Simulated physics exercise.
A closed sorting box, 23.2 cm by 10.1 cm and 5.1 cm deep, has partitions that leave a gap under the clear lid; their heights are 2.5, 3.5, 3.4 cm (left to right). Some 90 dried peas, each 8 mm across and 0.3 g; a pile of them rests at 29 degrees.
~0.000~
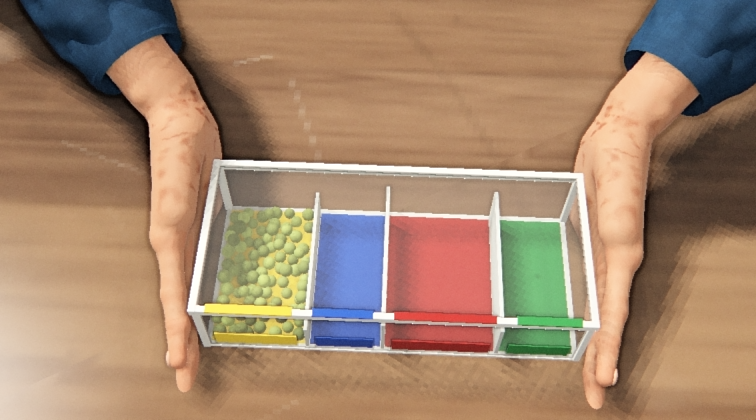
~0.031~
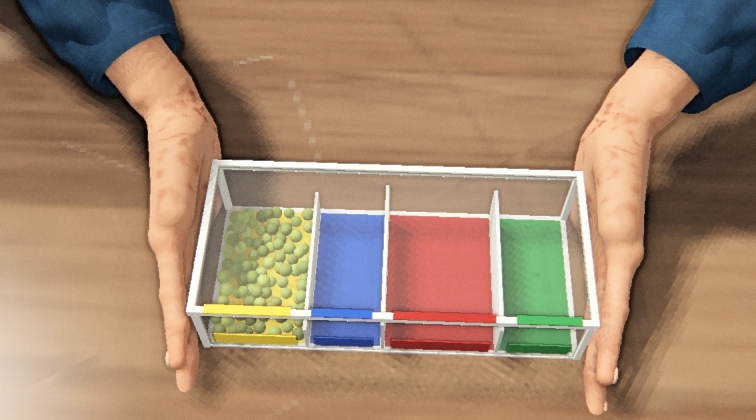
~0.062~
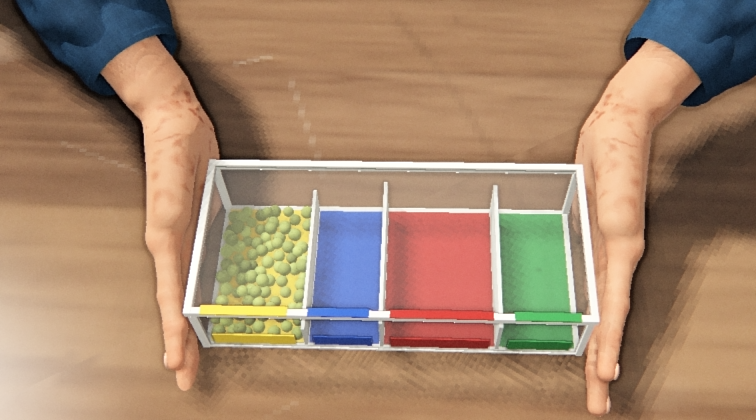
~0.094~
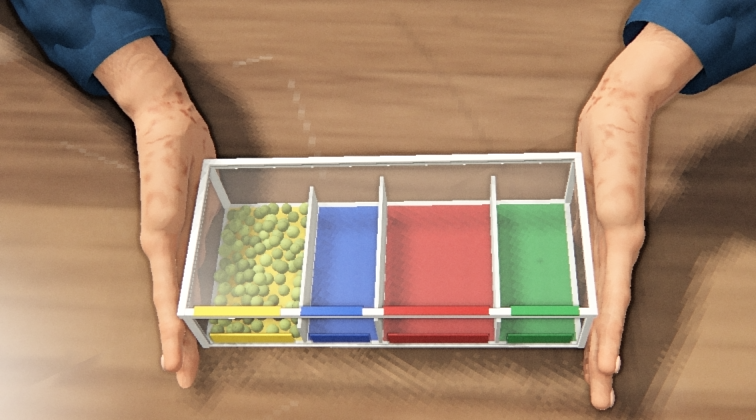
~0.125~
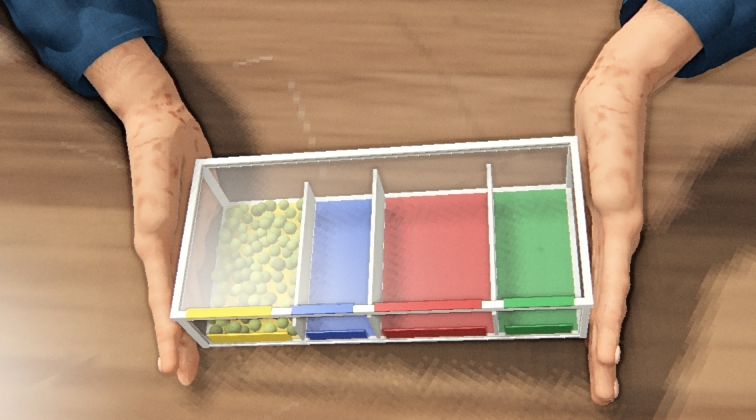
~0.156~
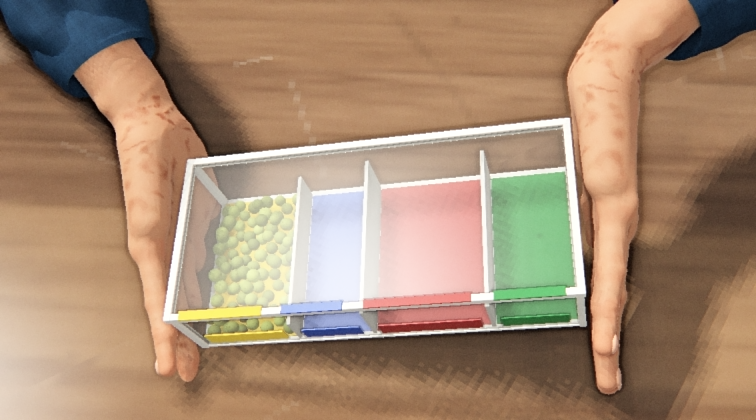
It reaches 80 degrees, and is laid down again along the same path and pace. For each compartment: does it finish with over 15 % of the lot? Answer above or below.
Red compartment: Below; blue compartment: Below; green compartment: Below; yellow compartment: Above.
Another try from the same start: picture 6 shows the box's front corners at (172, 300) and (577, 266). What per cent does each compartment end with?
Red 0, blue 0, green 0, yellow 100.
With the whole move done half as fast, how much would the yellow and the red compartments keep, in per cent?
In that case yellow 100, red 0.
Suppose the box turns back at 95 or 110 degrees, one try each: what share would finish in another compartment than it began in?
About 0 and 0 per cent.
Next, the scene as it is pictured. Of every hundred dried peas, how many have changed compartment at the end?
Roughly 0 per cent.
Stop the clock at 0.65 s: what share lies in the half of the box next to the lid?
Roughly 0 per cent.
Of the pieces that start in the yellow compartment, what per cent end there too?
Roughly 100 per cent.
After 0.65 s, tilt 80 degrees; yellow 100 %.
After 0.98 s, tilt 33 degrees; yellow 100 %.
Then, at 1.40 s, tilt 0 degrees; yellow 100 %.
In the end, at 1.8 s, red 0 %, blue 0 %, green 0 %, yellow 100 %.
